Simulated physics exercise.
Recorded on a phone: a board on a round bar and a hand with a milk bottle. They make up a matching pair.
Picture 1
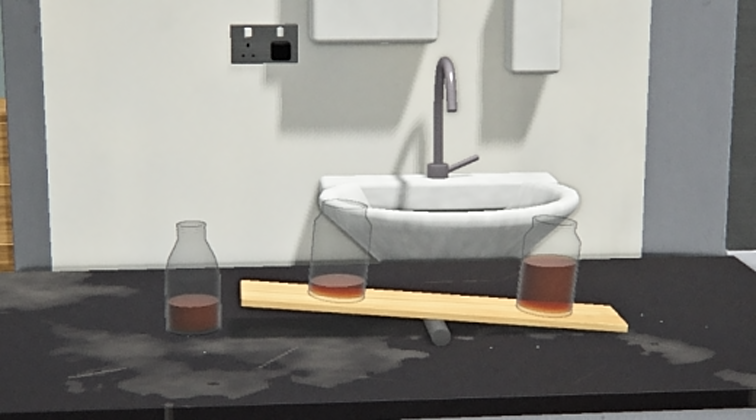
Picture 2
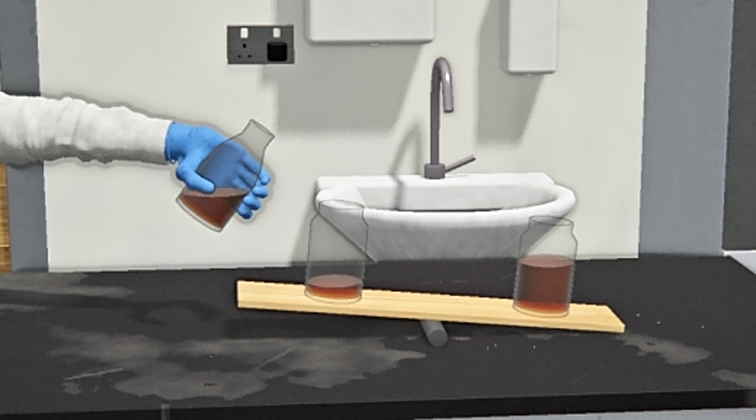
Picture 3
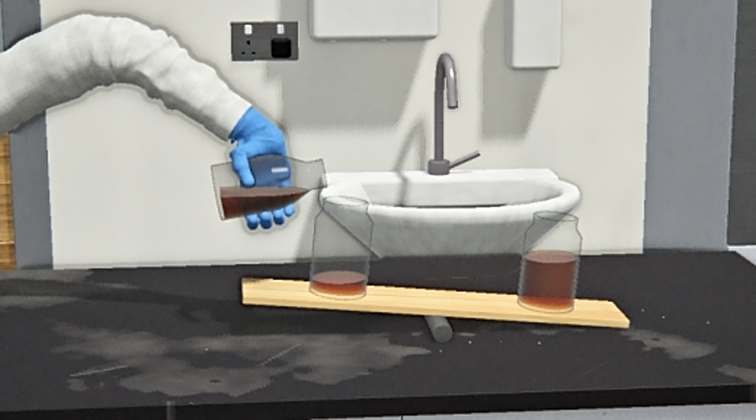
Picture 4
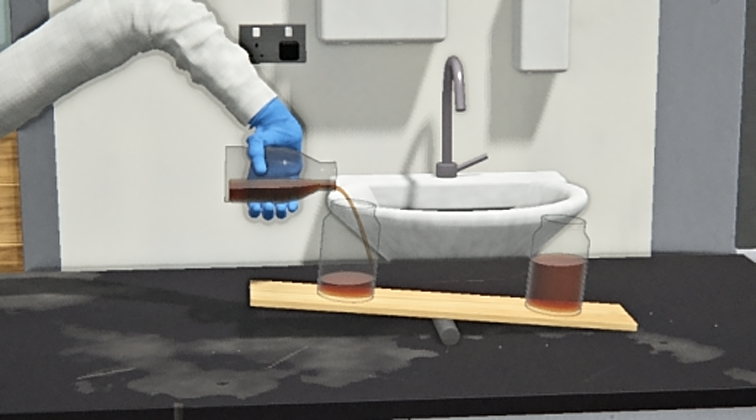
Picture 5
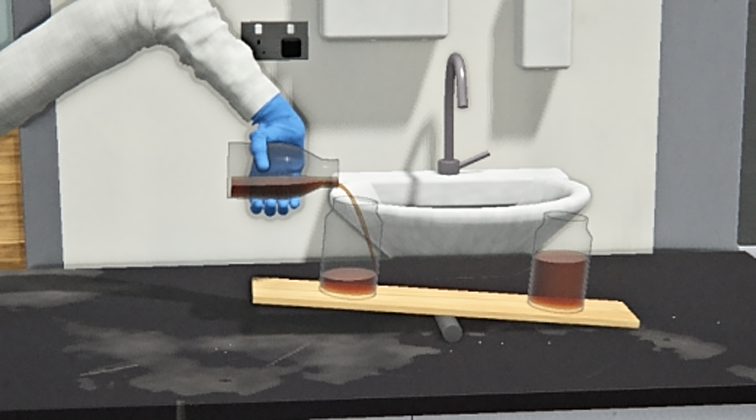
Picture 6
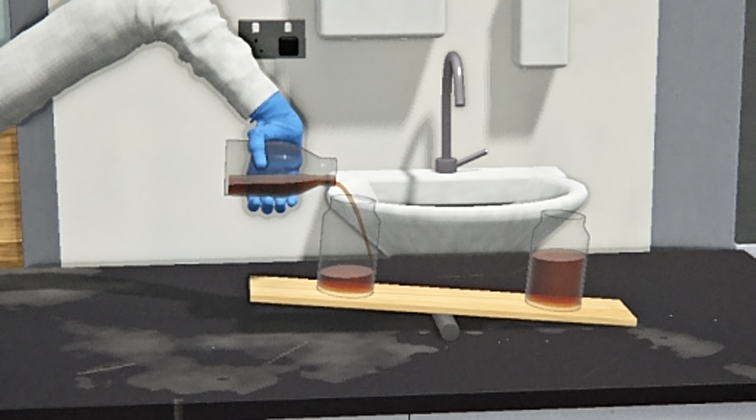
On a dark counter, a gloved hand lifts a bottle and pours brown liquid into the left jar.
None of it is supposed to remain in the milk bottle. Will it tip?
No.
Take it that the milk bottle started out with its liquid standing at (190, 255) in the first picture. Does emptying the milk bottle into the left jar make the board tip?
Observed: A tilt to the other side.
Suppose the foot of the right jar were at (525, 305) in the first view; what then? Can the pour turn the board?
Then it stays put.
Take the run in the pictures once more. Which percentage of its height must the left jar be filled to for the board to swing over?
About 65 %.
A moment on, the left jar is about a quarter full; the board leans as before.
Further on, the left jar is about a third full; the board leans as before.
When it is over, the left jar is about a third full; the board leans as before.
